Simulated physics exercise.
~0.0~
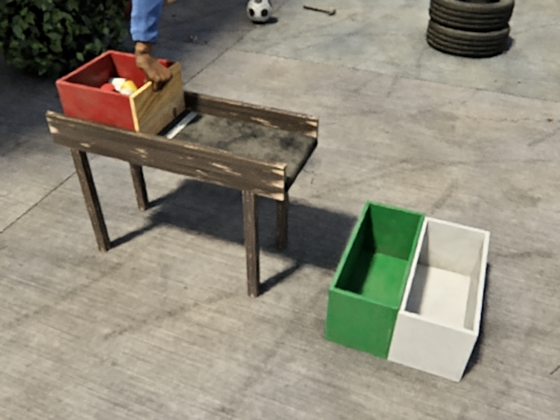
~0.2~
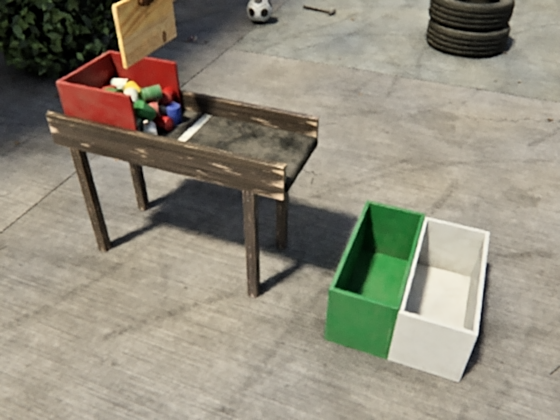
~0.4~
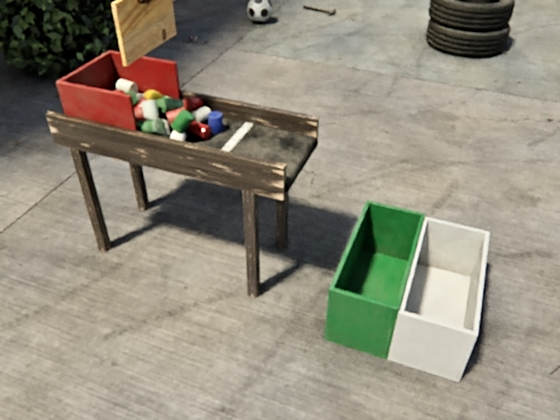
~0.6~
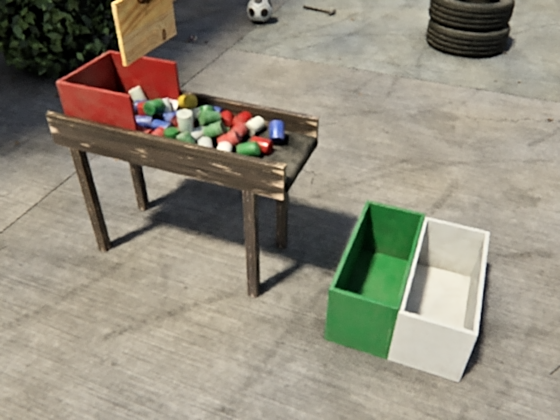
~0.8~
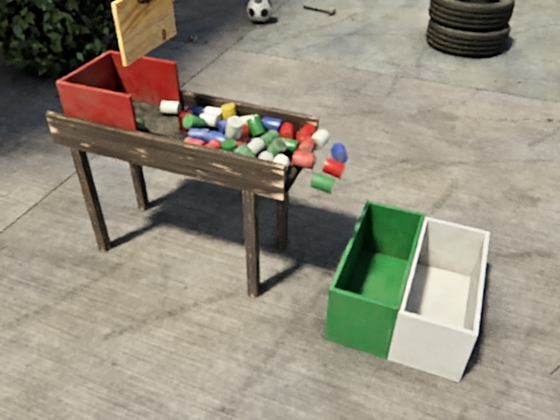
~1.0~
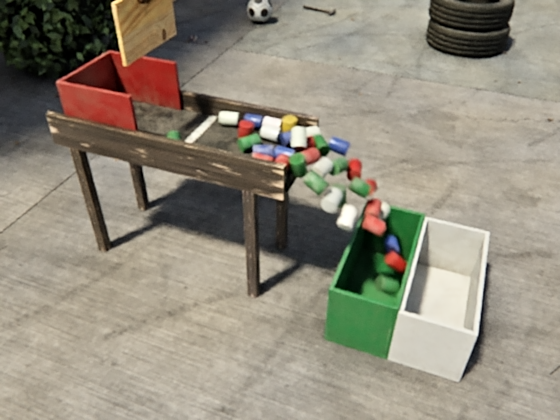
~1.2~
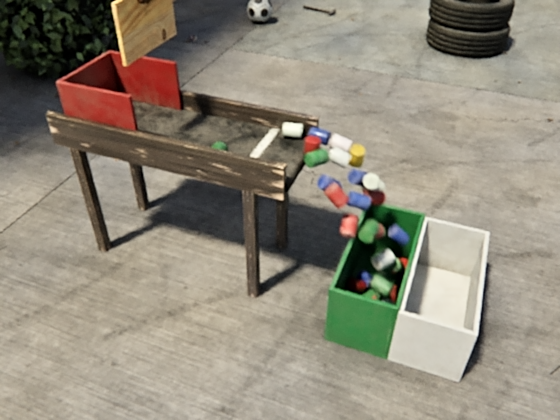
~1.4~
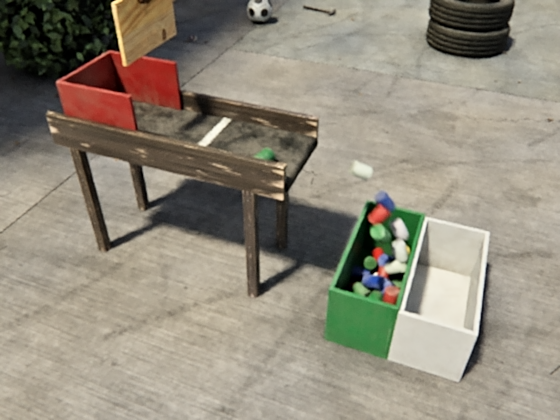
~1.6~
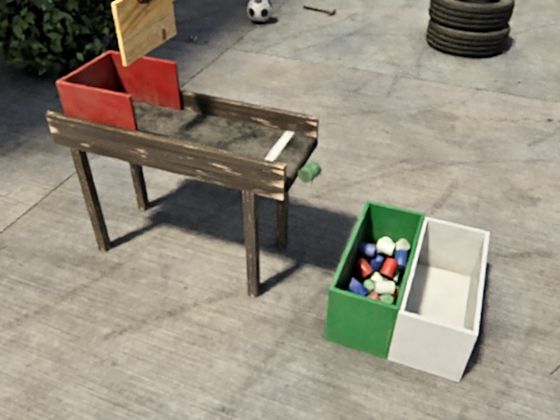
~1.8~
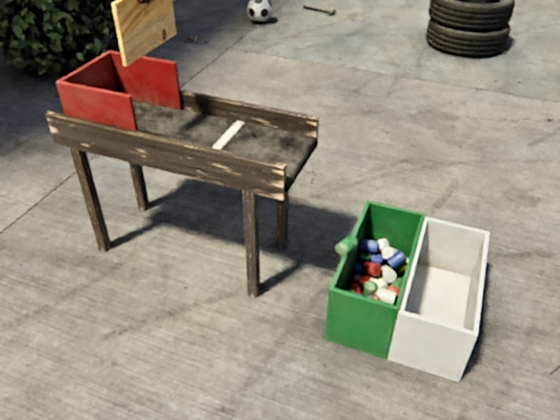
On a sunlit concrete yard seen from above at an angle, a worn wooden table with a dark belt stands at left, a red pen on its far left end. Green and white bins sit side by side on the ground at right, with a football and stacked tyres behind. A hand rests at the pen's wooden gate, which then lifts. Small red, green, blue, white and yellow jars spill out and ride rightward along the belt. They tumble off the end in a stream into the green bin. A last green one follows, leaving the belt empty and the white bin empty.
